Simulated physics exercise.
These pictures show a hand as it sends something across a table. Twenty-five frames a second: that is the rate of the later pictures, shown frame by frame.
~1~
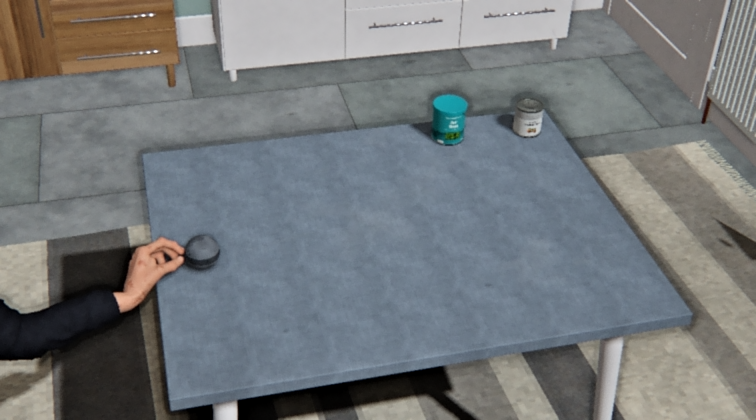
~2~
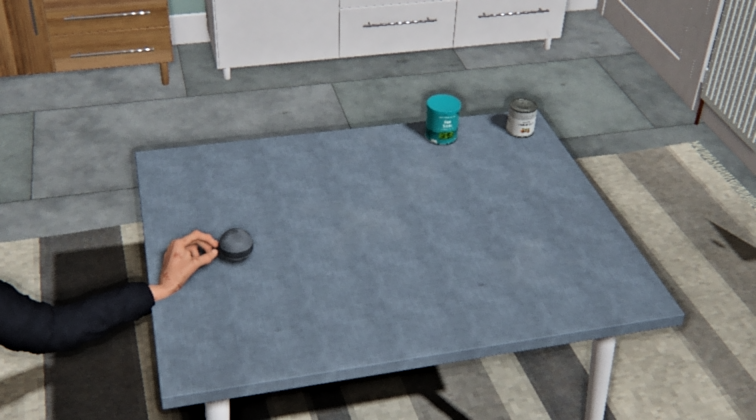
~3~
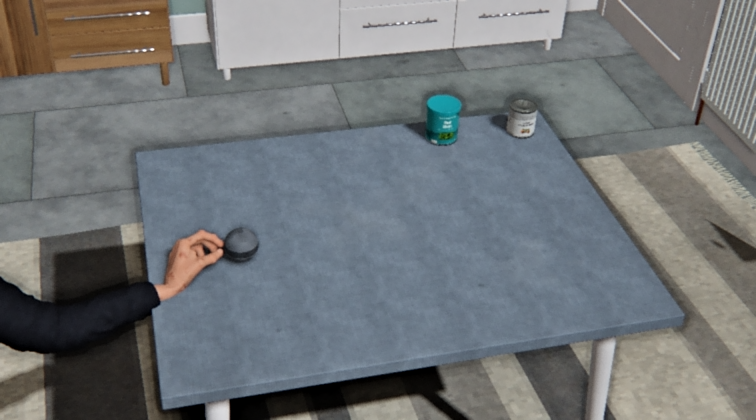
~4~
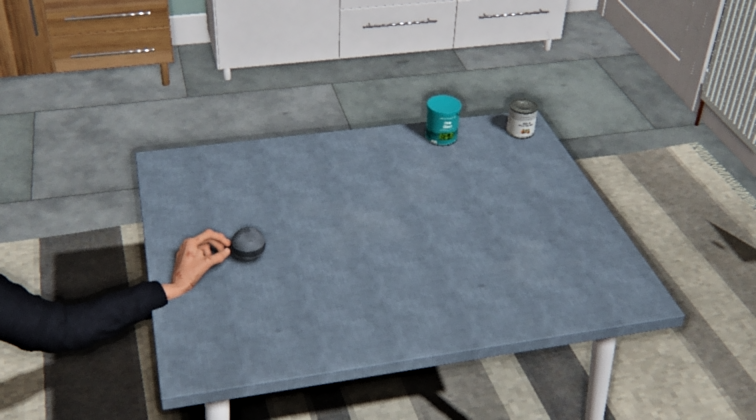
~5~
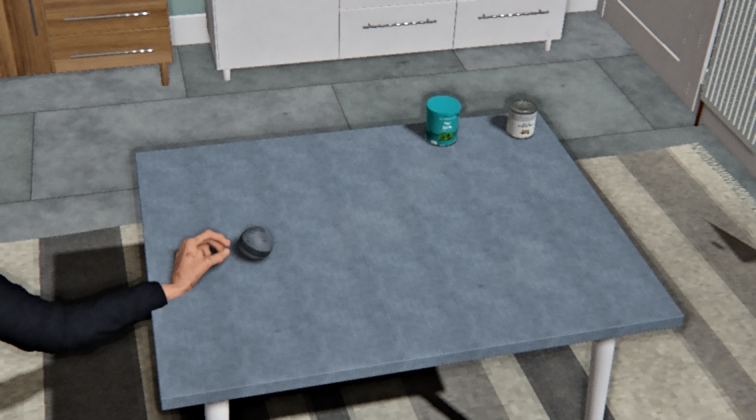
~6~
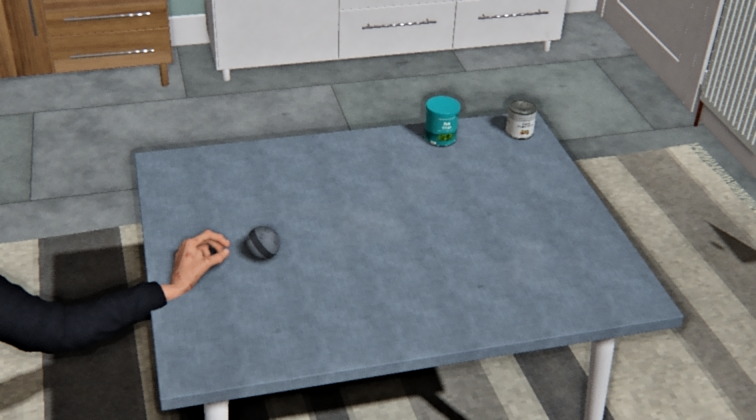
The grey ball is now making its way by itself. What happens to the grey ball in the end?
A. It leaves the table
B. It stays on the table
Answer: B.
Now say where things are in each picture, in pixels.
The first picture shows under the hand; grey ball (202, 252).
The second picture shows under the hand; grey ball (236, 245).
The third picture shows under the hand; grey ball (241, 245).
The fourth picture shows grey ball (248, 244).
The fifth picture shows grey ball (256, 243) rolled a little.
The sixth picture shows grey ball (263, 243) rolled a little.
Then, 0.20 s after the last picture, grey ball rolled about its own width near (298, 238).
Then, 0.40 s after the last picture, grey ball rolled well along near (328, 235).
Then, 0.70 s after the last picture, grey ball rolled well along near (362, 230).
Then, 1.10 s after the last picture, grey ball rolled well along near (391, 226).
At rest, moved from the start, grey ball. Seen from the same camera at the end, grey ball near (400, 225).
